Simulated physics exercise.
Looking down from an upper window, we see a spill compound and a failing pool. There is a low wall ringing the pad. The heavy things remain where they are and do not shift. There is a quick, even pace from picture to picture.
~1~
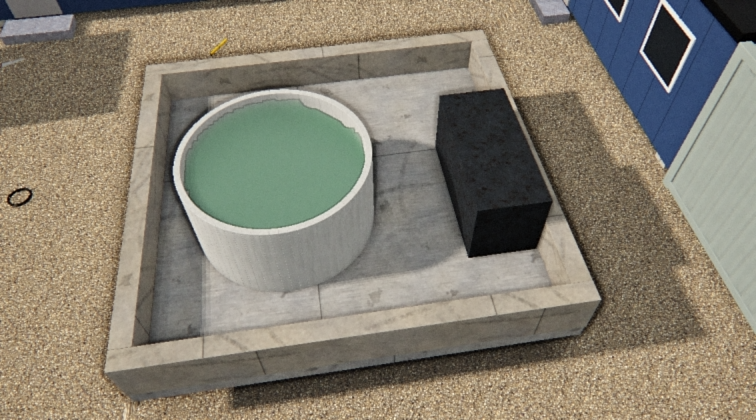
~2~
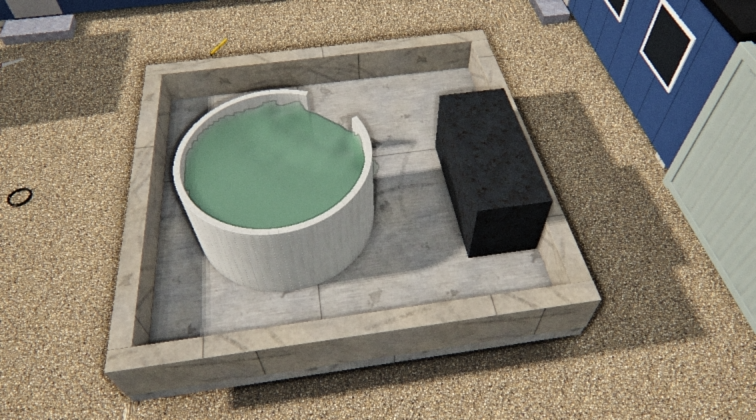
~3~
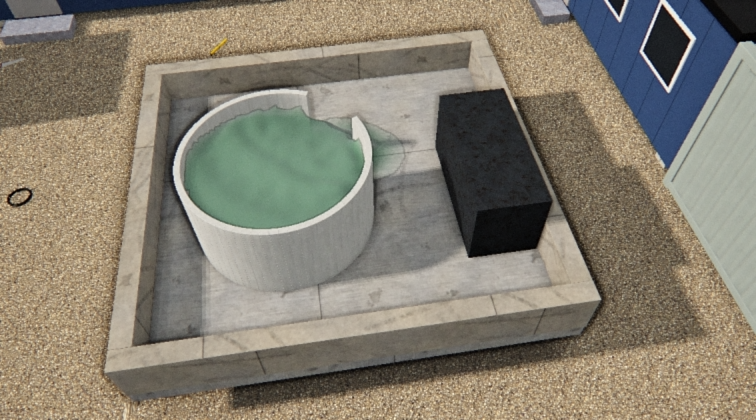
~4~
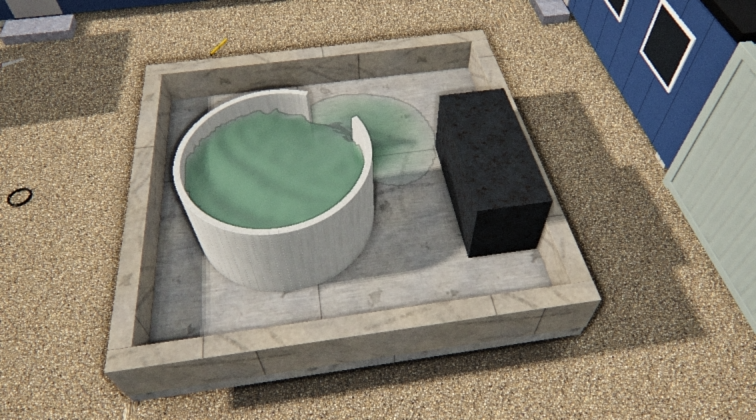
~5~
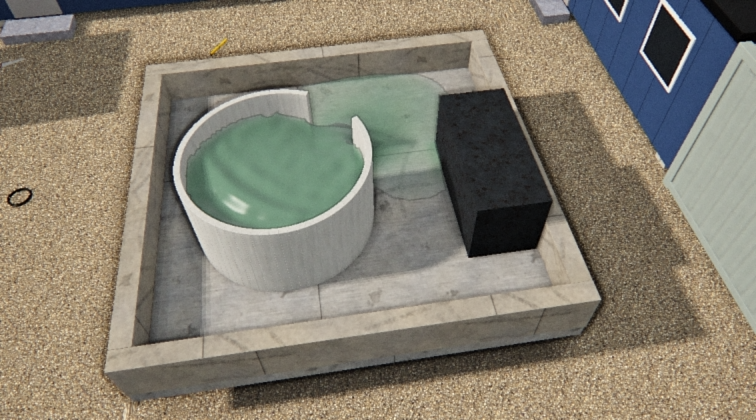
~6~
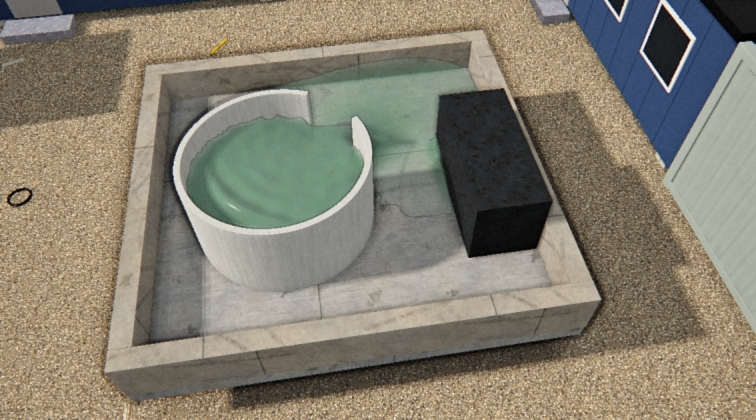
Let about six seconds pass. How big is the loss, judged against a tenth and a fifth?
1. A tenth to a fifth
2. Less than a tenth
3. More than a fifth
2.
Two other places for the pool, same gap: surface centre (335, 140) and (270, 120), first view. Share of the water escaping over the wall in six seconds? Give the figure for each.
The first try gives 6 per cent and the second 6 per cent.
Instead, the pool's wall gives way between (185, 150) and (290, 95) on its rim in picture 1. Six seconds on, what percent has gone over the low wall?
About 10 per cent.
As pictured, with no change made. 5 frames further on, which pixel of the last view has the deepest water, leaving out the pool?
My best guess is roughly (468, 81).
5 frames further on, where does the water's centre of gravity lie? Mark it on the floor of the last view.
The water's middle lies around (326, 182).
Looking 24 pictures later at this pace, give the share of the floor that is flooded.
Around 100 percent of it.
A moment on, water covers 35 % of the floor; the low wall has let 0 % over.
Next, water covers 40 % of the floor; the low wall has let 1 % over.
Then, water covers 60 % of the floor; the low wall has let 3 % over.
Later, water covers 80 % of the floor; the low wall has let 3 % over.
In the end, water covers 80 % of the floor; the low wall has let 3 % over.
